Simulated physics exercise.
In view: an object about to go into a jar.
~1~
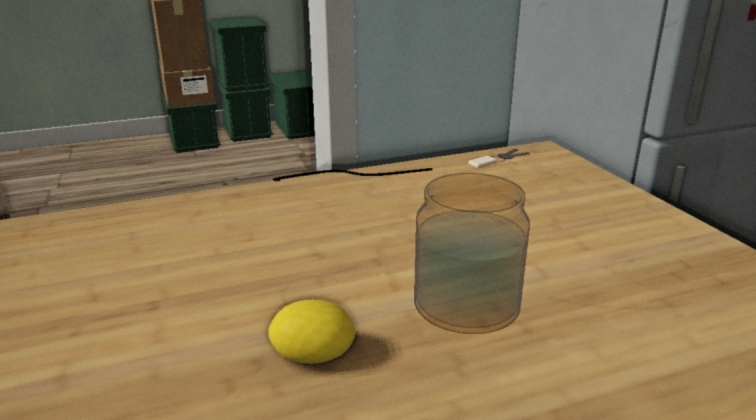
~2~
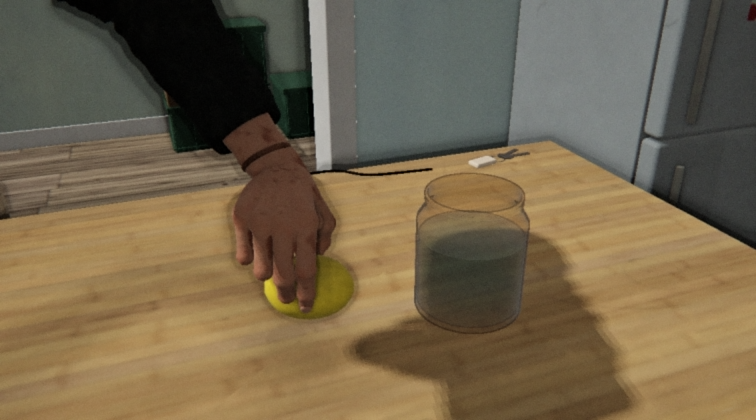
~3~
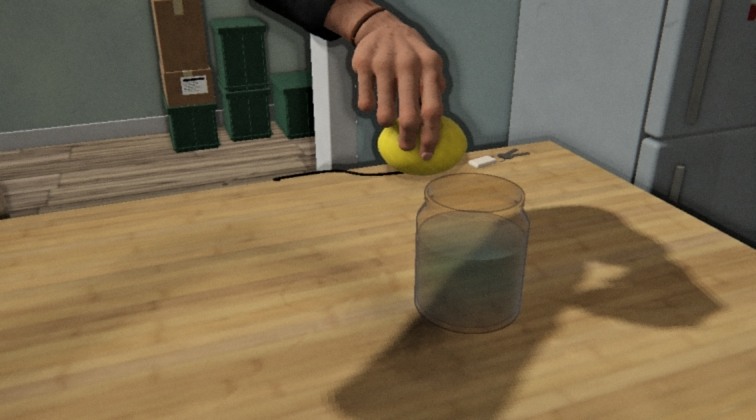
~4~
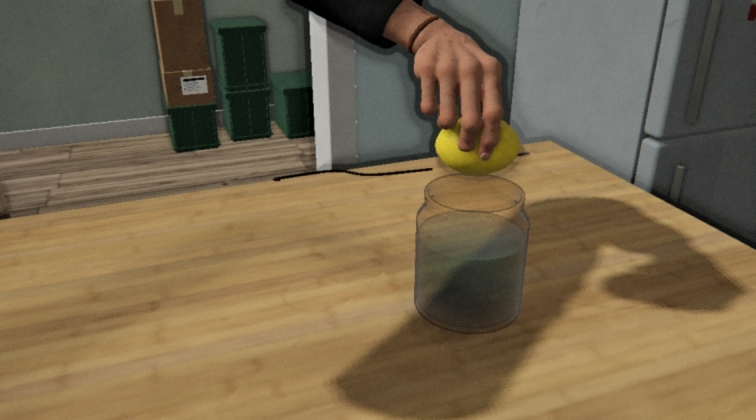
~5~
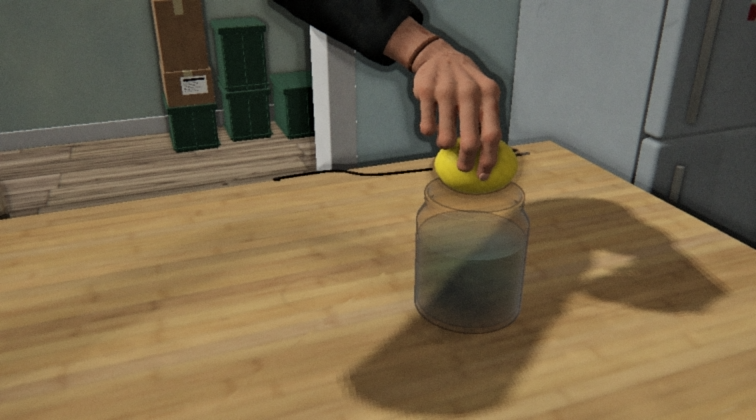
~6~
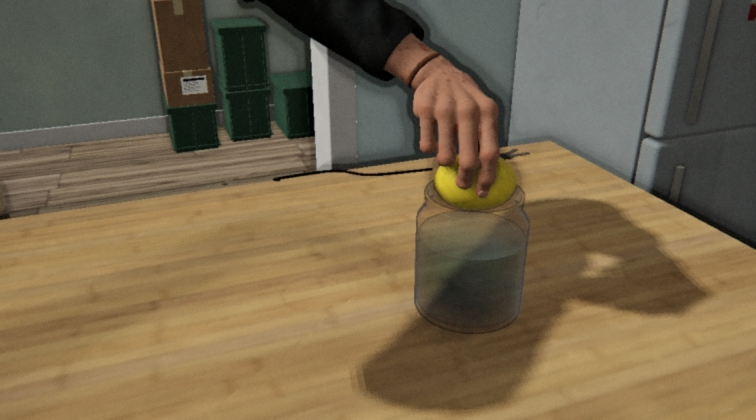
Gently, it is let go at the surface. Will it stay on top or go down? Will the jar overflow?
In the water, the object is held up; as for the jar, it holds everything.
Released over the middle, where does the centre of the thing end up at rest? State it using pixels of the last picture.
Around (471, 237).
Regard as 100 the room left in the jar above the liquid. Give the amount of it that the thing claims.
I'd say somewhere close to 40 percent.
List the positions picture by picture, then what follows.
The lemon lies on the top at (312, 331); jar (471, 247) about two thirds full, in the first picture.
A hand picks up the lemon at (309, 286); jar about two thirds full, surface at (472, 234), in the second picture.
The lemon is carried over at (422, 145); jar (471, 247) about two thirds full, in the third picture.
The lemon is above the jar at (478, 145); jar about two thirds full, surface at (472, 234), in the fourth picture.
The lemon comes down at (476, 164); jar (471, 247) about two thirds full, in the fifth picture.
The lemon is just over the surface at (475, 181); jar about two thirds full, surface at (472, 234), in the sixth picture.
Next, the lemon enters the water; the jar is about two thirds full.
After that, the lemon comes up again; the jar is about three quarters full.
Finally, the lemon rides on the surface; the jar is about three quarters full; the top is dry.
